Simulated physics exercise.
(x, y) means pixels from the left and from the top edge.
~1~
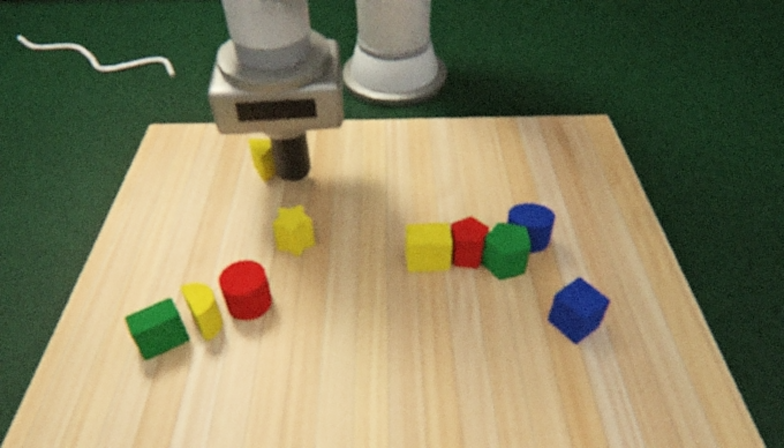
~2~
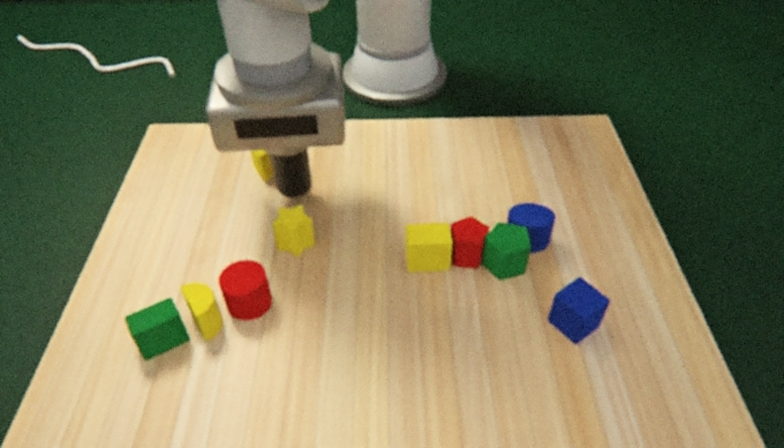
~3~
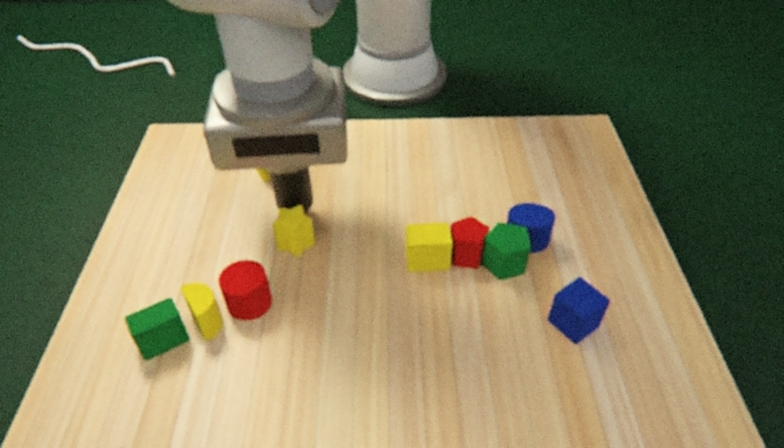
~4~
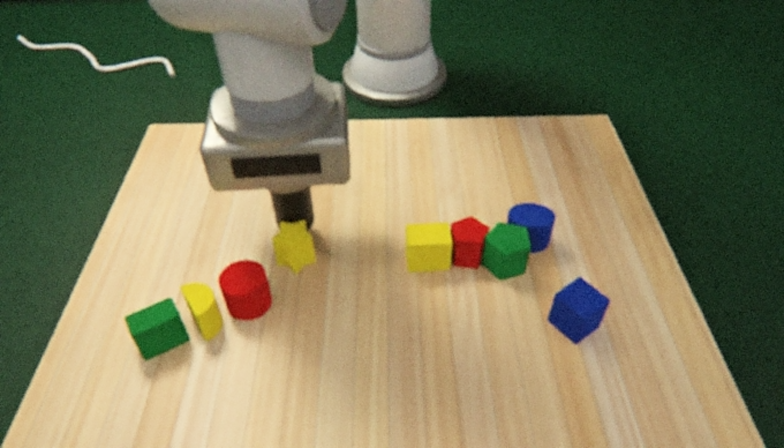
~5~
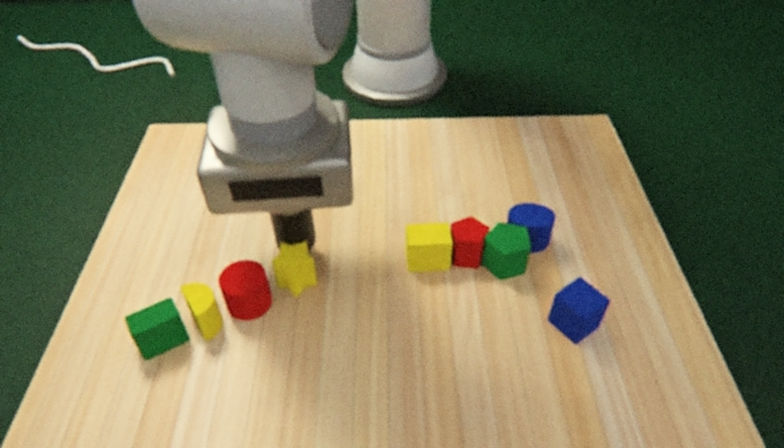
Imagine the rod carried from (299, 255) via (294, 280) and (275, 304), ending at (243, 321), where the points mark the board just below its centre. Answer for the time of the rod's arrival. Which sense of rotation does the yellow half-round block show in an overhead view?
Looking from above, the answer is counterclockwise.
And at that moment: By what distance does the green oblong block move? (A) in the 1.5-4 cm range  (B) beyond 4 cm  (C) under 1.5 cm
A
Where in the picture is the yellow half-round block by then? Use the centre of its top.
Top centre: (146, 299).
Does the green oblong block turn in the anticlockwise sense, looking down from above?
The answer is yes.
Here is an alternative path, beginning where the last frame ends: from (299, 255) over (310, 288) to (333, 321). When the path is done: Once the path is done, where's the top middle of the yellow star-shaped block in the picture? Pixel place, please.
Pixel (305, 322).
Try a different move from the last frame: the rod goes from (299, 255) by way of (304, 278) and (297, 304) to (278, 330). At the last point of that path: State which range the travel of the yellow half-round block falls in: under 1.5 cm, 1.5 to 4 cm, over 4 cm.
Offset: Below 1.5 cm.
The first path, step by step. Halfway along, rod (284, 281); red round block (236, 280); yellow star-shaped block (284, 295).
At the end, rod (239, 310); green oblong block (119, 324), turned 30° anticlockwise; yellow half-round block (146, 299), turned 25° anticlockwise; red round block (189, 293); yellow star-shaped block (277, 309), turned 45° anticlockwise.
